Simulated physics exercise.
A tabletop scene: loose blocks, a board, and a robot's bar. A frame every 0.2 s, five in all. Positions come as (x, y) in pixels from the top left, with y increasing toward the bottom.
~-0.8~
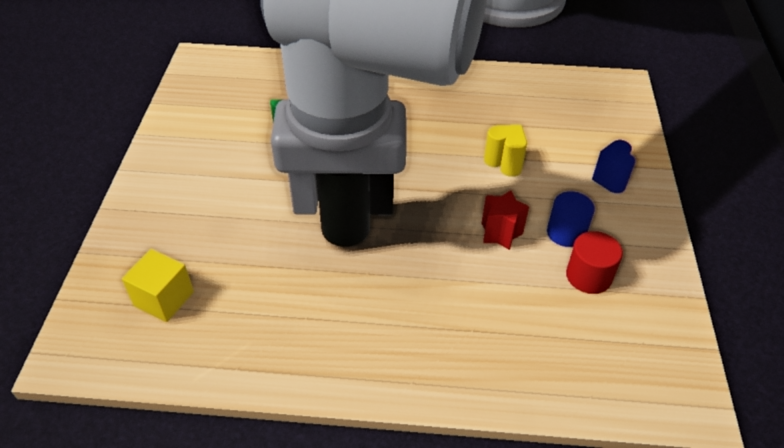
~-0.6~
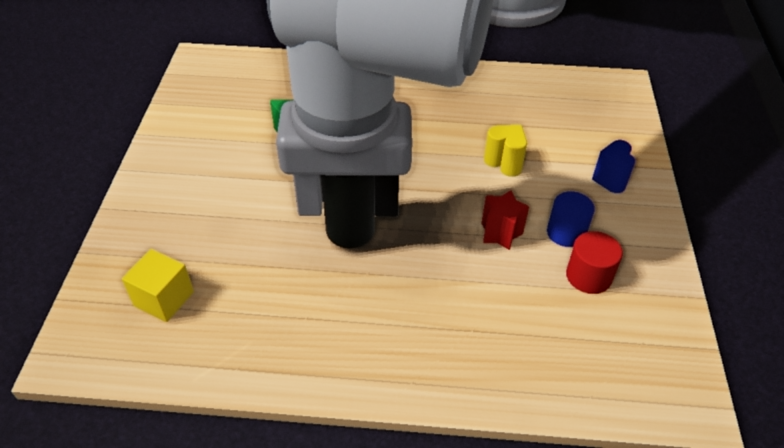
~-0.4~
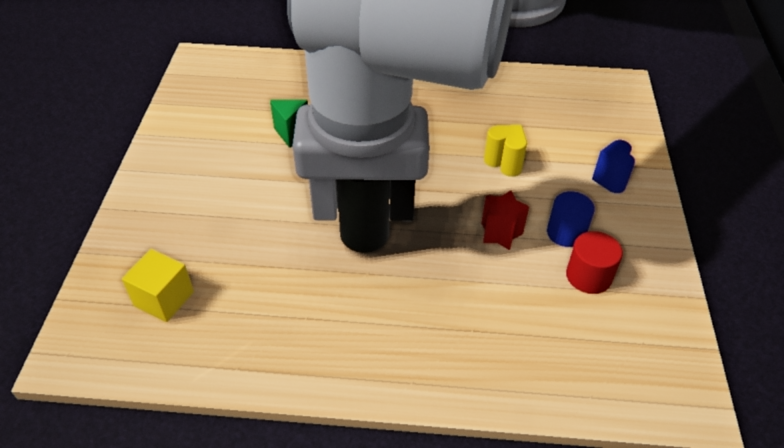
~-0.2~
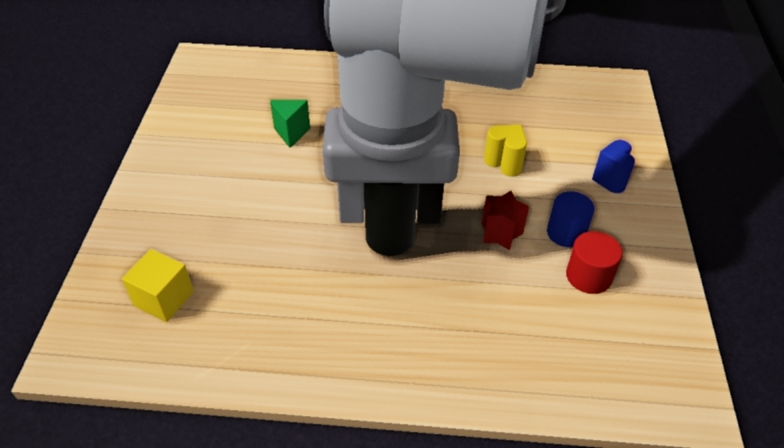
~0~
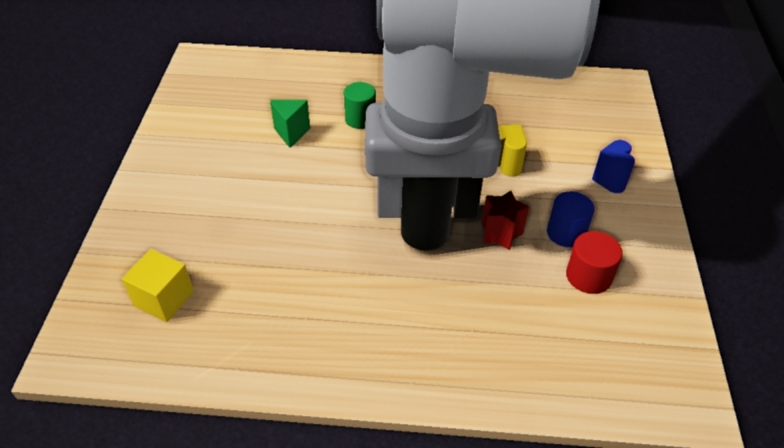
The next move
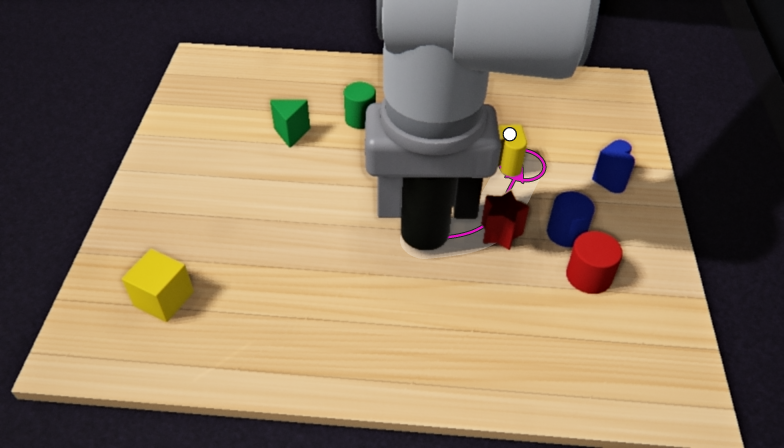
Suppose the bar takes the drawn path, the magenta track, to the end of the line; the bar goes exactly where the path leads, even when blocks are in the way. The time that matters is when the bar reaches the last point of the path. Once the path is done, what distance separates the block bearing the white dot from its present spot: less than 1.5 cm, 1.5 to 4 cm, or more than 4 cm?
Verdict: From 1.5 to 4 cm.
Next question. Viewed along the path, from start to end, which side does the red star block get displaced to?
Answer: Rightward.
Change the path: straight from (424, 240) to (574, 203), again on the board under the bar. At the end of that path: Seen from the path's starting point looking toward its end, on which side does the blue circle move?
It gets pushed right.
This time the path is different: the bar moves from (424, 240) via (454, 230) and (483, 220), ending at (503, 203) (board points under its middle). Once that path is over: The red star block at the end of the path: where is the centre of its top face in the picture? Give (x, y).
It is going to be at (535, 202).
Path on the board, from (424, 240) over (477, 230) and (505, 198) to (522, 165); the dot is on the yellow heart.
On the path given first. One third of the way, bar (480, 221); red star block (524, 202).
Two thirds of the way, bar (506, 190); red star block (543, 194), turned 35° clockwise; blue circle (585, 205).
At the end, bar (524, 157); red star block (543, 194), turned 35° clockwise; yellow heart (507, 115), turned 70° anticlockwise; blue circle (585, 205); blue heart in place.
